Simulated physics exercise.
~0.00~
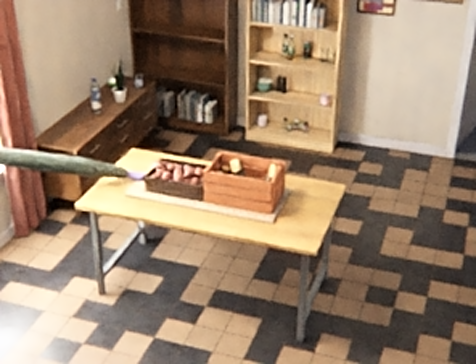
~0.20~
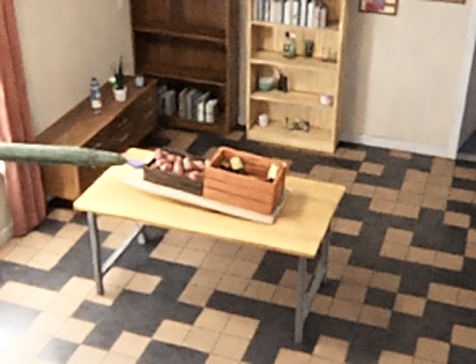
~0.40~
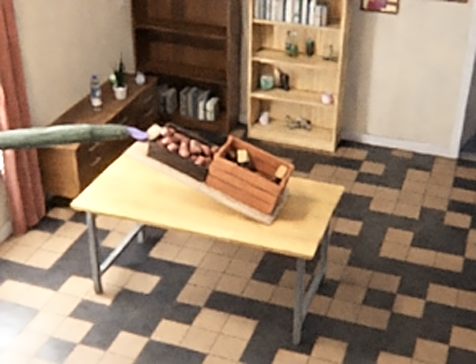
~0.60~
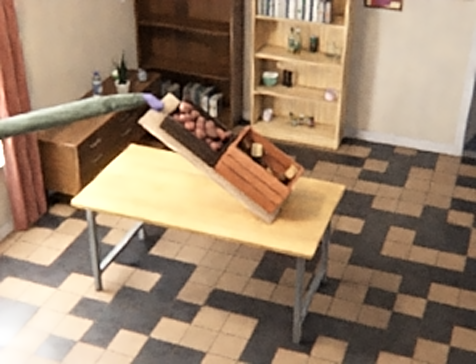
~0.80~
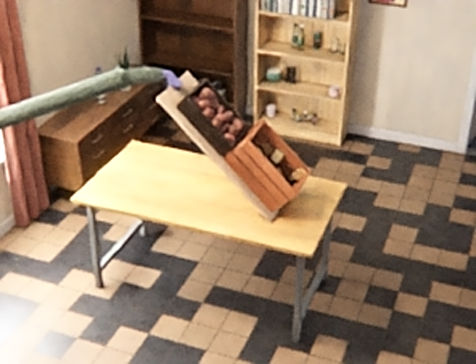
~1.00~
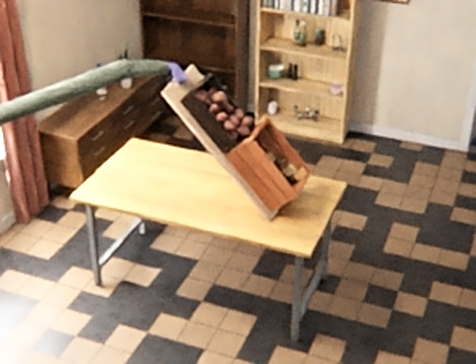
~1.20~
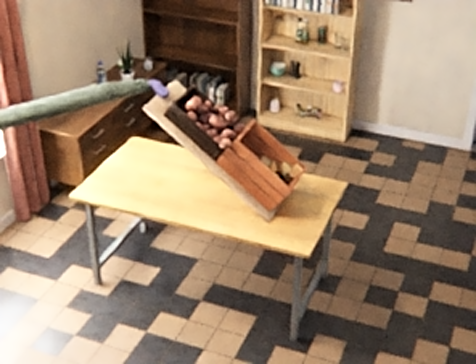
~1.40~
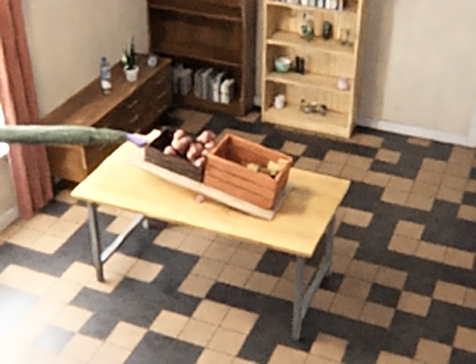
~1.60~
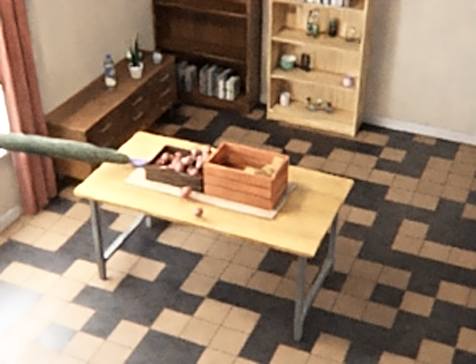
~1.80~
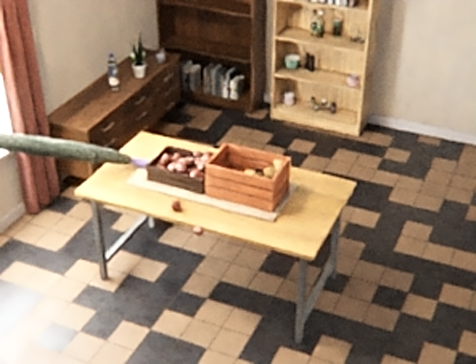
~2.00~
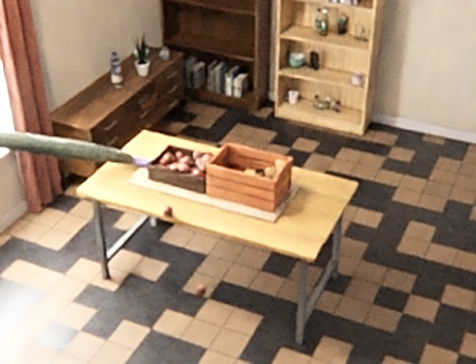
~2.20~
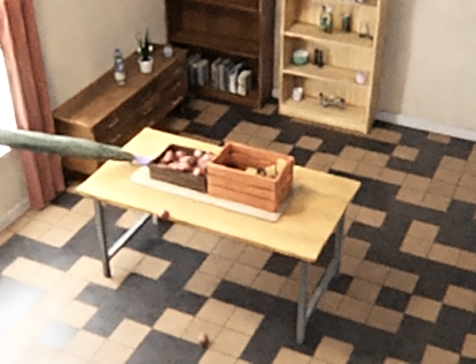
In a room with a checkered tile floor, shelves and a low wooden cabinet, two open crates sit side by side on a board on a pale table, the left one holding reddish potatoes. A long green arm reaching in from the left lifts the board's left end, tipping both crates steeply to the right. The potatoes shift and bunch up inside their crate while the board's right edge stays on the table. The arm then lowers the board flat again. A couple of potatoes escape, and one ends up on the floor, with most still in the crate.
